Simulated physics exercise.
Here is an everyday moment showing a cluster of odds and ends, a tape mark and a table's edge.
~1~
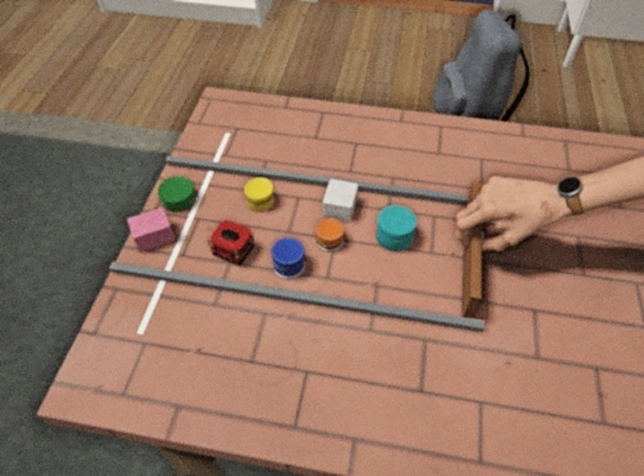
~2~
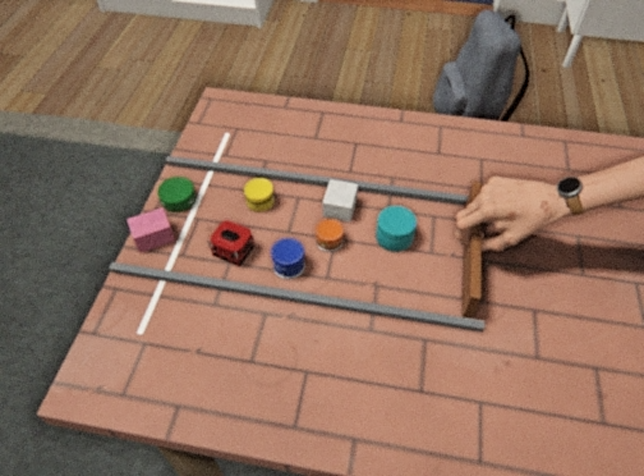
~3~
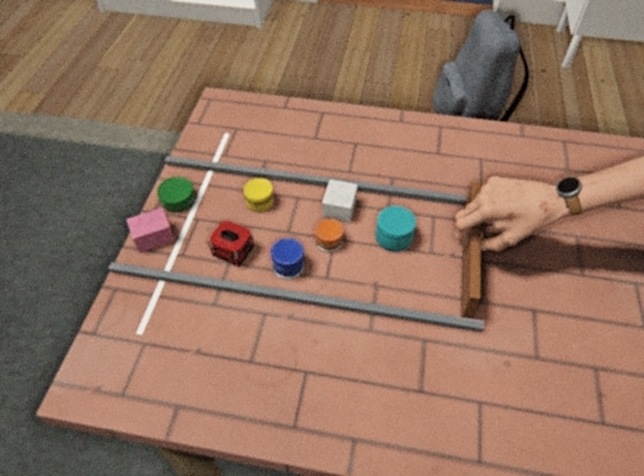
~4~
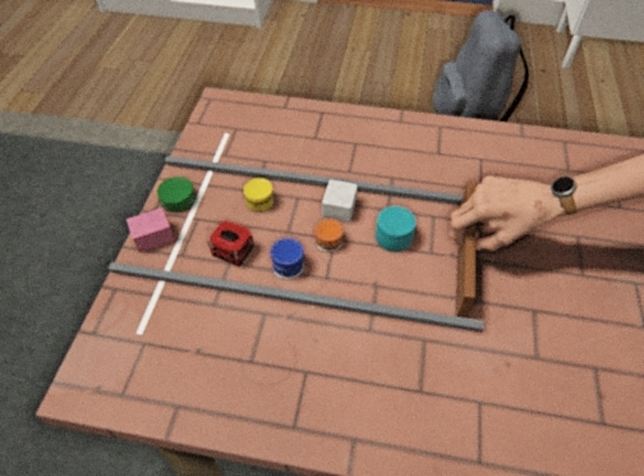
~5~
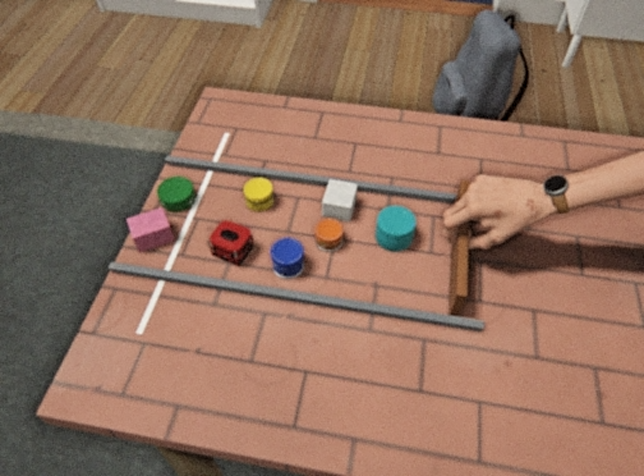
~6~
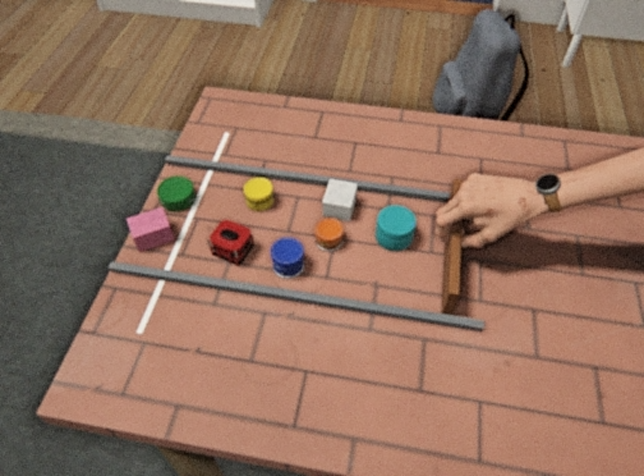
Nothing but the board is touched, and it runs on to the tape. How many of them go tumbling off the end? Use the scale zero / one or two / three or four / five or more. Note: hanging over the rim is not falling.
On that scale it is one or two.
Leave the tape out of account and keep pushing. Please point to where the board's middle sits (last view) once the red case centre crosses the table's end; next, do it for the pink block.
Approx. (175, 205) for the first, approx. (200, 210) for the second.
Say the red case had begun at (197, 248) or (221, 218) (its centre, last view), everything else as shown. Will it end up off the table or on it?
Result for the red case: Place one, it remains there; place two, it remains there.
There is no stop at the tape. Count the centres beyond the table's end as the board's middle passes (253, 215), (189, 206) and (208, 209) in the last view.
In order: 0, 2, 1.
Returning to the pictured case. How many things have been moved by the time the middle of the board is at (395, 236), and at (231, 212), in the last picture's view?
At the one place 1, at the other 8.
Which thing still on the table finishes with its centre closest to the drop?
It's the yellow tub that ends nearest.
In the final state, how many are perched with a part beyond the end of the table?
In total, 2 of them.
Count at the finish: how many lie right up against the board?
My count gives 4.
A little later, none off yet; pink block at rest near (151, 229); green tub at rest near (177, 194); red case at rest near (232, 242).
Next, none off yet; pink block at rest near (151, 229); green tub at rest near (177, 194); red case shifted a little near (212, 241).
When it is over, the number that fall off is one or two; down, green tub and pink block.
